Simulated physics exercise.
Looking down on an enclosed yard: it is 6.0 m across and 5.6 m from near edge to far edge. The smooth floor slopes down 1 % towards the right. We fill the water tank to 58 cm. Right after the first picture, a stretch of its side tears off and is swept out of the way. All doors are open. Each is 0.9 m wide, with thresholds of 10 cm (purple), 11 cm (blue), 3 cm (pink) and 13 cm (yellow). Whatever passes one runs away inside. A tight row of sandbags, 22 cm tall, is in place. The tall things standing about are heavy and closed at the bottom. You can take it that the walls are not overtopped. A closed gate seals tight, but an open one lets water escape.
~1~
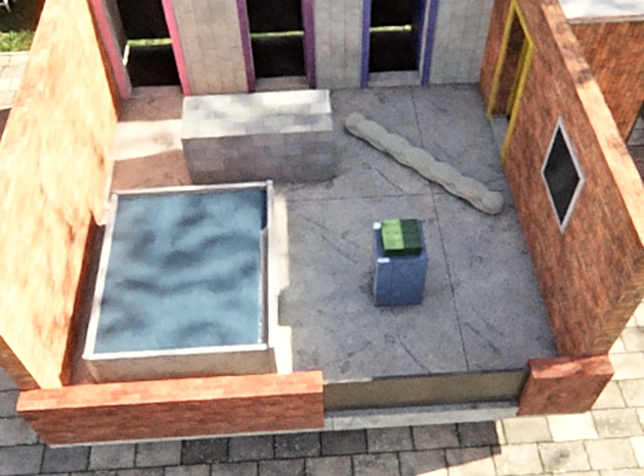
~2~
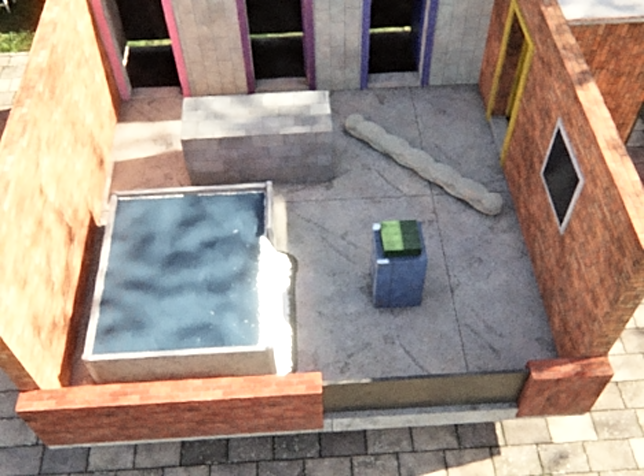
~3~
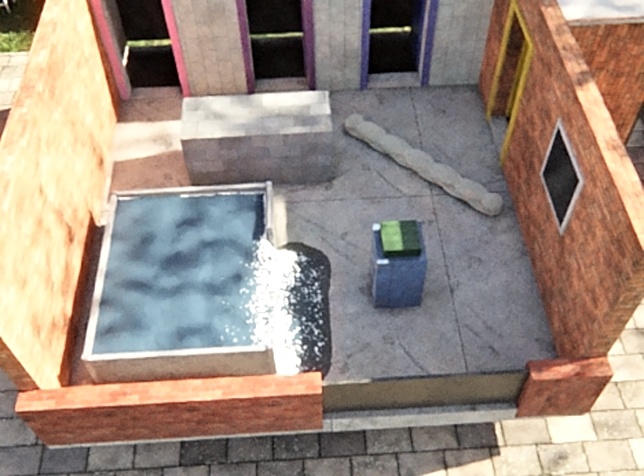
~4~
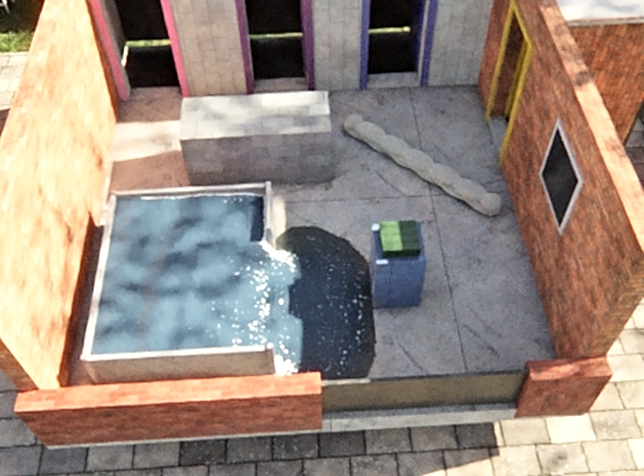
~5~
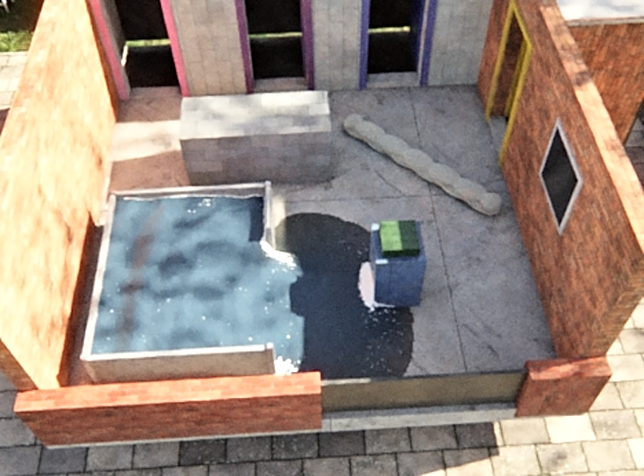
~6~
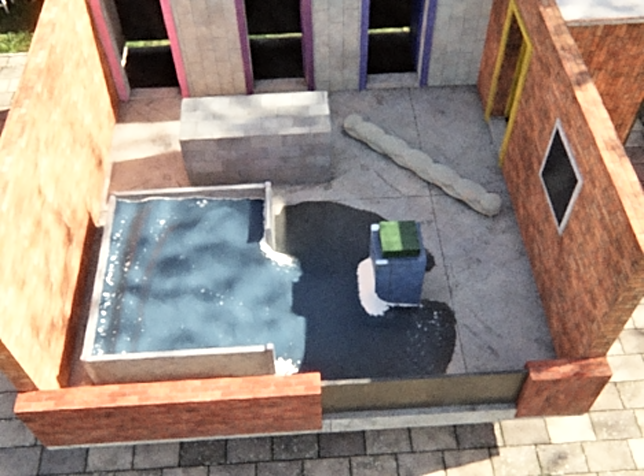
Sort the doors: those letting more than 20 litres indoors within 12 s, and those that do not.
The purple door is among those that do not; the blue door is among those that do not; the pink door is among those letting more in; the yellow door is among those that do not.
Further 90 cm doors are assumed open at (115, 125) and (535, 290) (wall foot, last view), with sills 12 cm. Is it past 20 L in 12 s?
Within it, exceeded.
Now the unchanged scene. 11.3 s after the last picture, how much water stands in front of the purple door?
I'd put it at around 9.5 cm deep.
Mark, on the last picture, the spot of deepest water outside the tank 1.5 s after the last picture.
Around (563, 387).
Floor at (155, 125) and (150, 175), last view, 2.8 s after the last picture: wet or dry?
In that order: Dry, not reached.
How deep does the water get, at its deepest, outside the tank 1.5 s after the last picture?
About 50 cm.
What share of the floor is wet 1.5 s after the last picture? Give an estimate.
Wet share: Near 40 percent.
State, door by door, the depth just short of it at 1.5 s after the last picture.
Depths in centimetres - purple: 0, blue: 0, pink: 0, yellow: 0.
Then, 0.7 s after the last picture water covers 30 % of the floor and is deepest (42 cm) near (358, 297); purple door not reached, blue door not reached, pink door not reached, yellow door not reached.
Then, 1.5 s after the last picture water covers 40 % of the floor and is deepest (50 cm) near (563, 387); purple door not reached, blue door not reached, pink door not reached, yellow door not reached.
Then, 2.8 s after the last picture water covers 60 % of the floor and is deepest (36 cm) near (500, 215); purple door 6 cm at the sill, 0 L in, blue door not reached, pink door not reached, yellow door 5 cm at the sill, 0 L in.
Then, 6.3 s after the last picture water covers 95 % of the floor and is deepest (20 cm) near (332, 168); purple door 8 cm at the sill, 5 L in, blue door 7 cm at the sill, 3 L in, pink door 8 cm at the sill, 1 L in, yellow door 2 cm at the sill, 0 L in.
Then, 11.3 s after the last picture water covers 95 % of the floor and is deepest (14 cm) near (379, 166); purple door 9 cm at the sill, 6 L in, blue door 9 cm at the sill, 3 L in, pink door 7 cm at the sill, 123 L in, yellow door 8 cm at the sill, 0 L in.
